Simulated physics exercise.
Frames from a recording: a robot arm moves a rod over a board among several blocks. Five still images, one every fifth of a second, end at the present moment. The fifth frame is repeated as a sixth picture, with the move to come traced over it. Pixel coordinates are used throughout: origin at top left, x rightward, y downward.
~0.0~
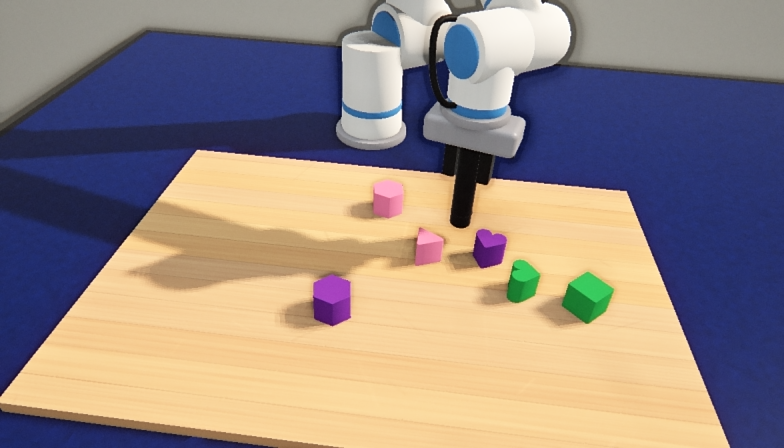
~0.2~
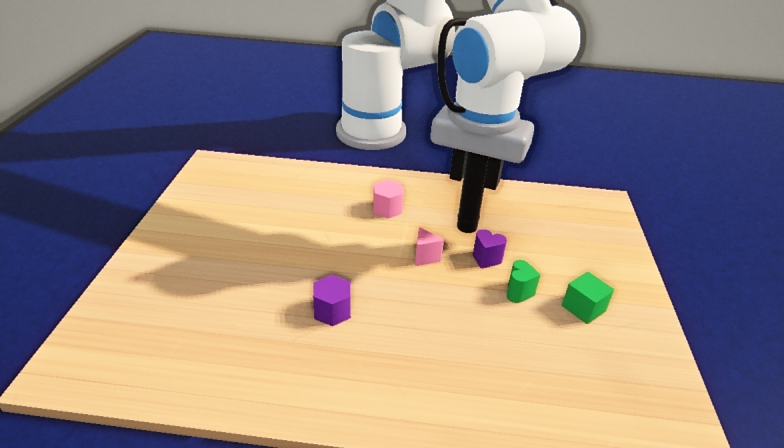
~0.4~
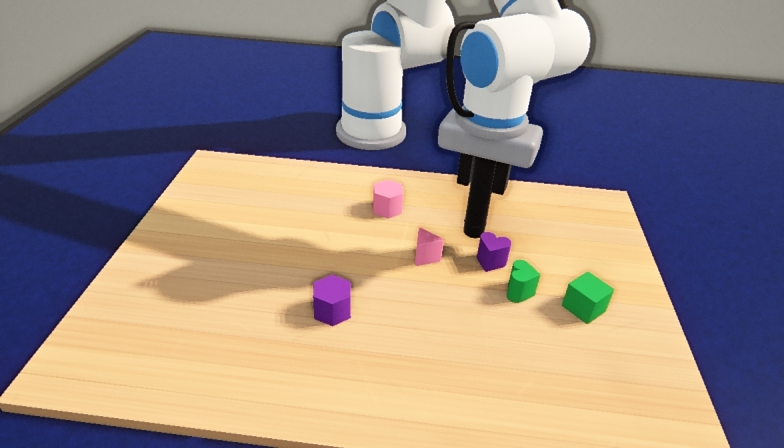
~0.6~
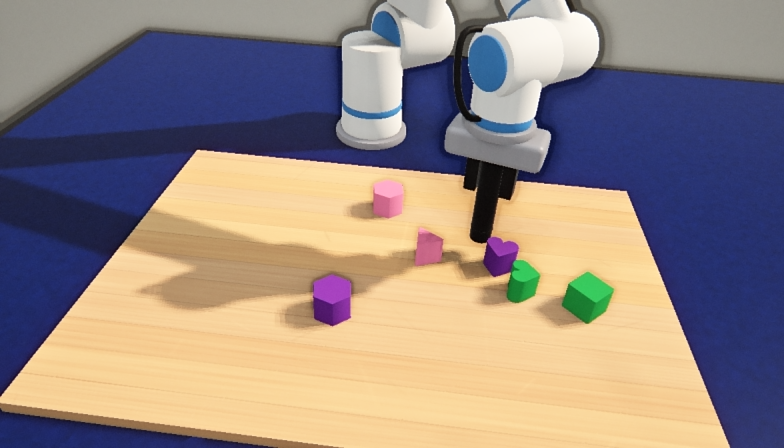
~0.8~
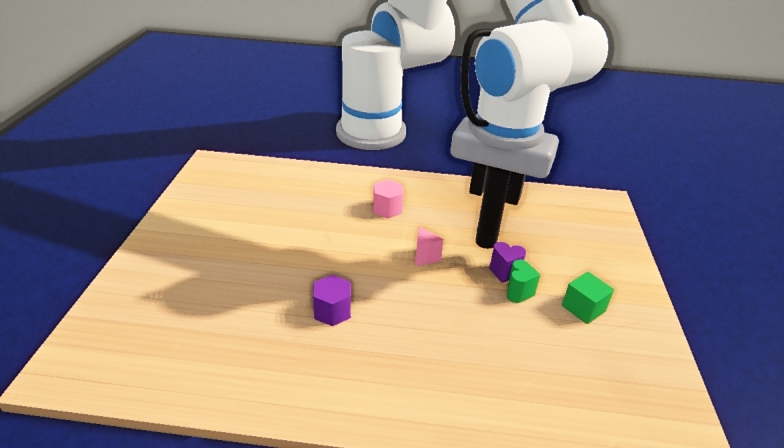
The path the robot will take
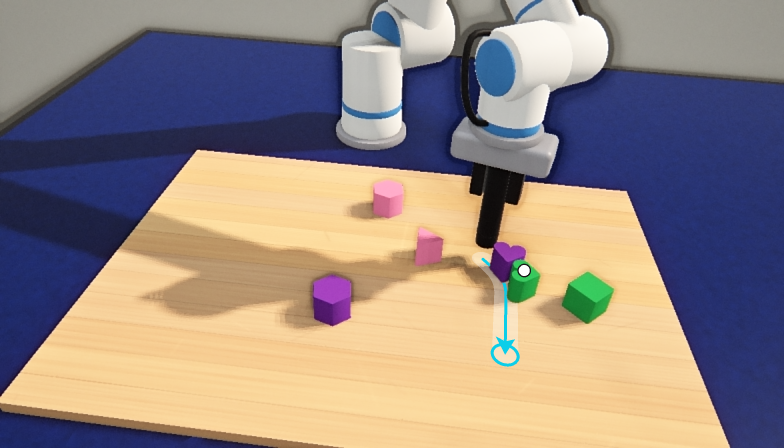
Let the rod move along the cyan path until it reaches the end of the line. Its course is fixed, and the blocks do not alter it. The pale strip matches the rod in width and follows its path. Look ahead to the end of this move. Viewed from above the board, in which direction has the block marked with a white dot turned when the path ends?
Prediction: Clockwise.
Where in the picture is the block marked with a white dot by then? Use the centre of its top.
I'd guess (545, 281).
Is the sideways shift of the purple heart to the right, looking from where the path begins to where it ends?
No - that is not the case.
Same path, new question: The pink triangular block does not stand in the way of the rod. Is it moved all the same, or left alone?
By then it is still where it was.
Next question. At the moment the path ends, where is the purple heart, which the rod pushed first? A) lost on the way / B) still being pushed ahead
The correct letter is A.
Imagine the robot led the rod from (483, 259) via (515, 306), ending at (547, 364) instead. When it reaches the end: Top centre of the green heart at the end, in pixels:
I'd expect the centre of its top face to be at (553, 284).
Path on the board, from (483, 259) over (505, 286) and (506, 318) to (505, 355); the dot is on the green heart.
What follows on the original path. One third of the way, rod (509, 270); purple heart (536, 263), turned 75° anticlockwise; green heart (545, 280), turned 75° clockwise.
Two thirds of the way, rod (510, 302); purple heart (536, 263), turned 80° anticlockwise; green heart (545, 281), turned 75° clockwise.
At the end, rod (509, 338); pink triangular block in place; purple heart (536, 263), turned 80° anticlockwise; green heart (545, 281), turned 75° clockwise.
